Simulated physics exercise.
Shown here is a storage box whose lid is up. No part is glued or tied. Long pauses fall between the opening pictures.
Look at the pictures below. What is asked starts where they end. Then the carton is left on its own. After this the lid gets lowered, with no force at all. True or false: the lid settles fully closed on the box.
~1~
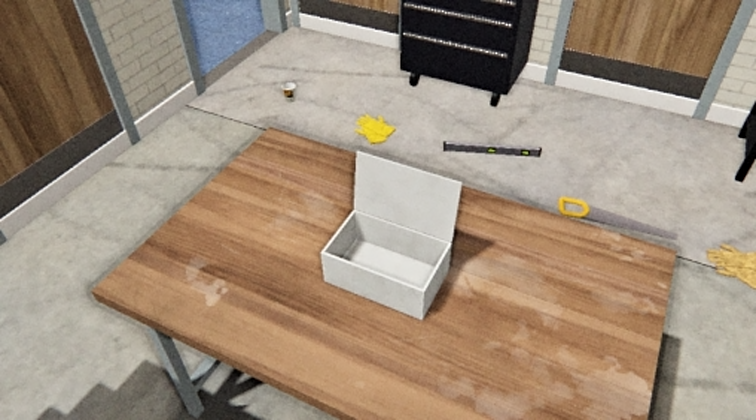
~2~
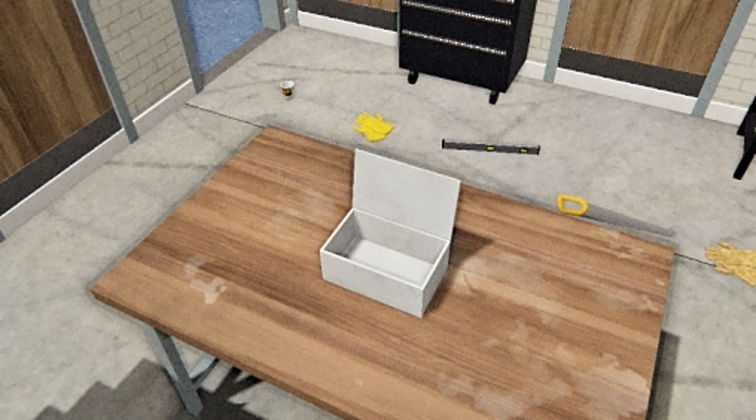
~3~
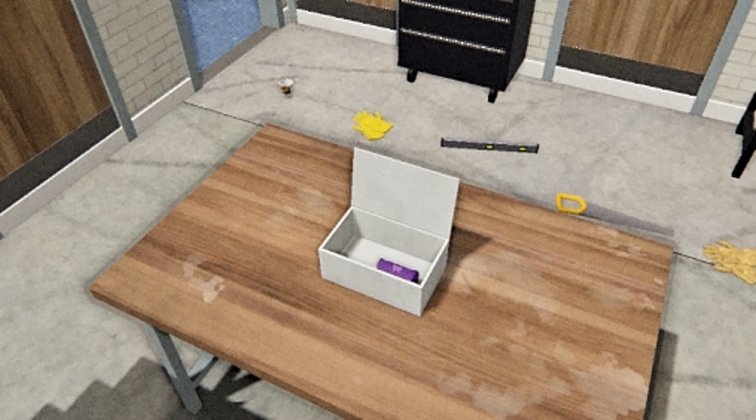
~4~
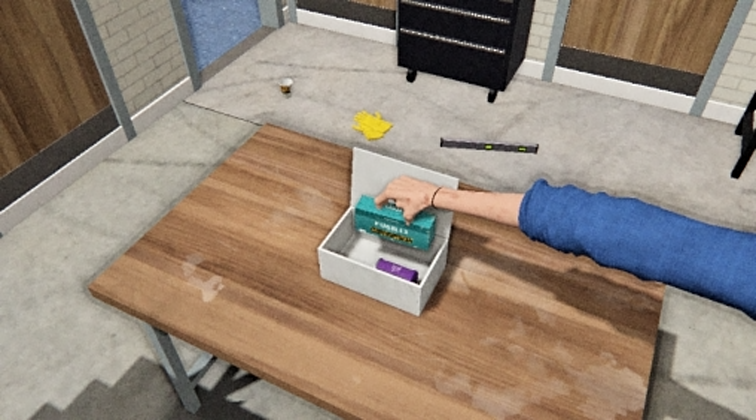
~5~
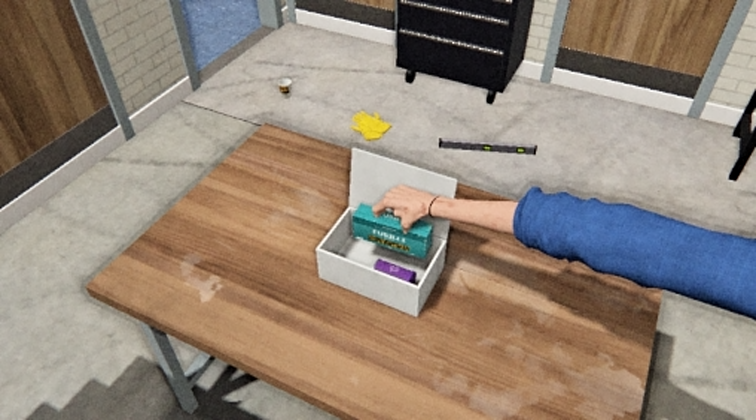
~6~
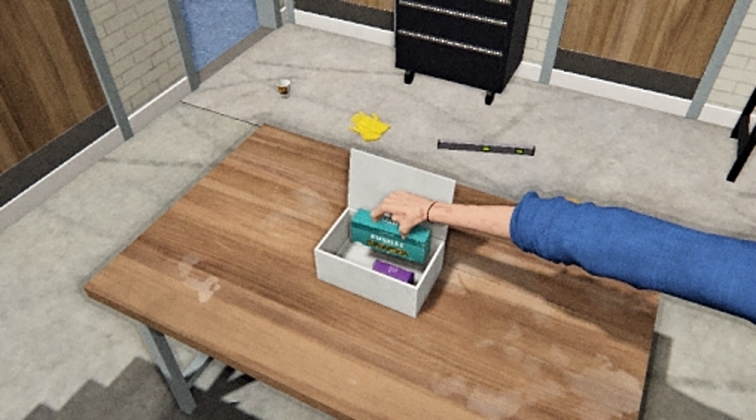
True.
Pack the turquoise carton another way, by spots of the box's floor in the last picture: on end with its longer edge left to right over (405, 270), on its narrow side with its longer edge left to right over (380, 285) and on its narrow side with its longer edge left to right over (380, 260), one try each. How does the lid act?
The first time it is kept open, the next time it is kept open, and the last time it goes down completely.
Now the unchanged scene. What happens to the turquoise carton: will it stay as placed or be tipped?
Result: The turquoise carton remains as it was set.
Then, 1.20 s after the last picture, lid starting down; turquoise carton slid a little near (390, 255).
Then, 1.90 s after the last picture, lid 39° above the rim; turquoise carton slid a little near (390, 255).
At rest, lid shut; moved from the start, turquoise carton; purple tin in place. Seen from the same camera at the end, turquoise carton near (390, 255).
